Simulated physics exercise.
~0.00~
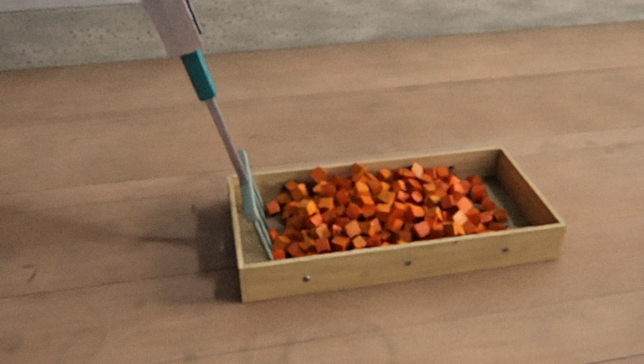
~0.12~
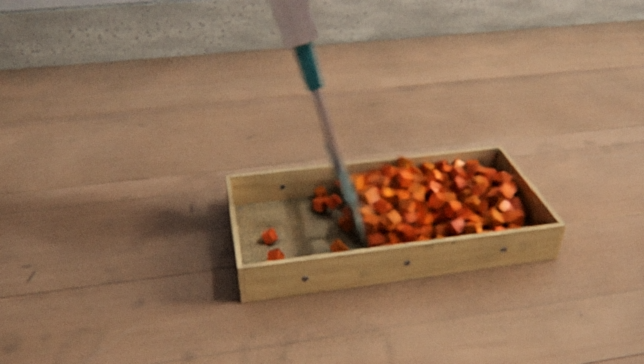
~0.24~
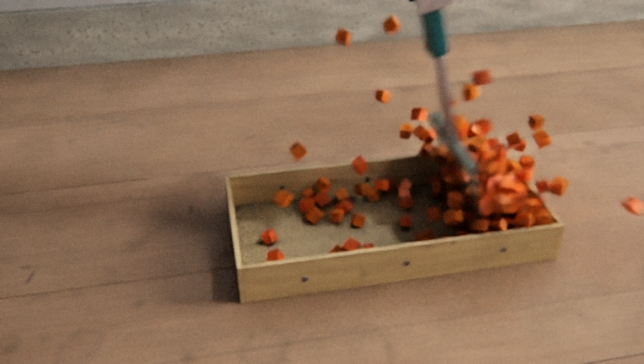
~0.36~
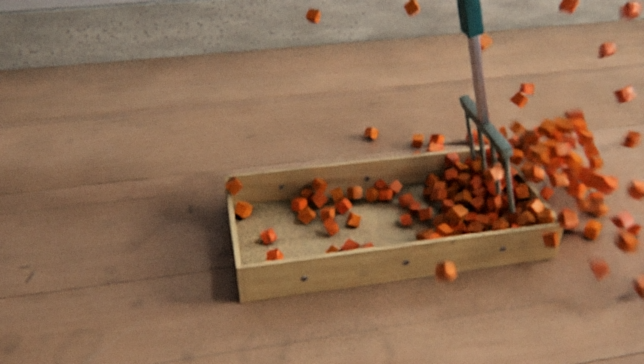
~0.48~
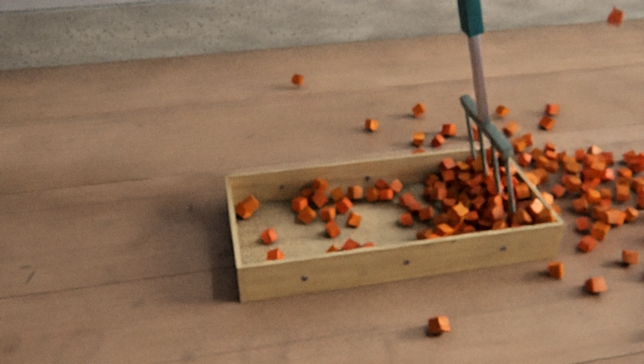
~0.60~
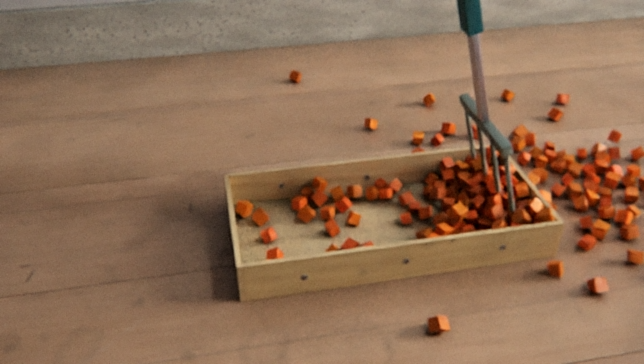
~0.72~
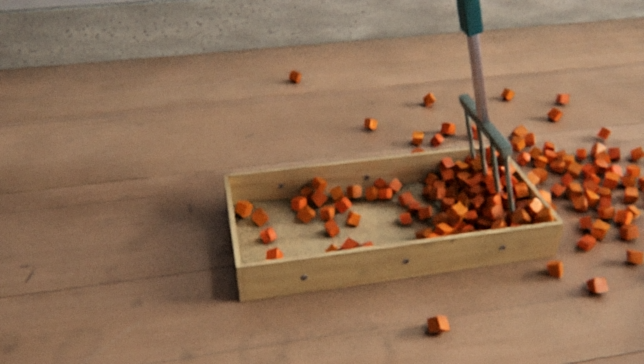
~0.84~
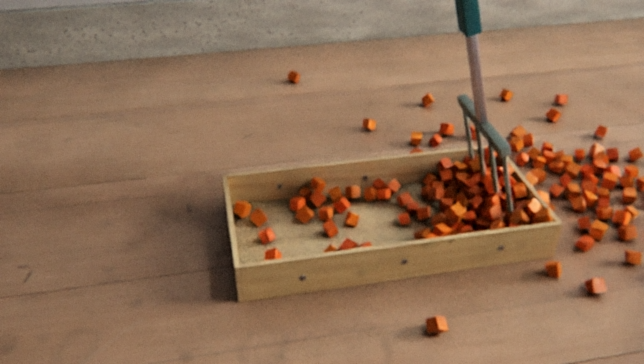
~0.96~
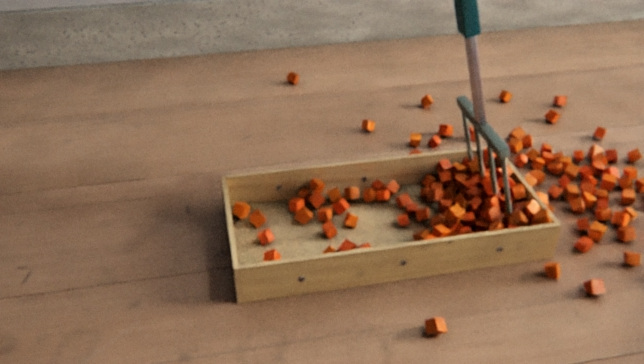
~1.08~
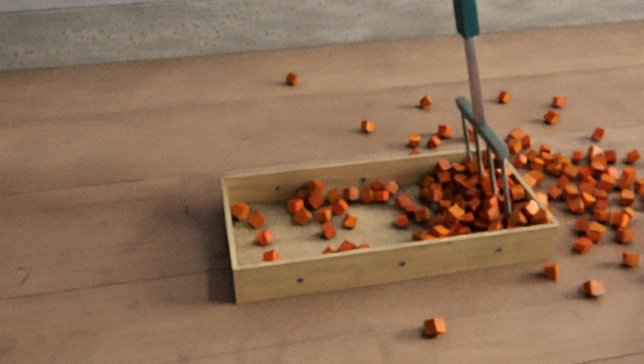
In a wooden trough, a rake sweeps orange cubes right, scattering many onto the table.
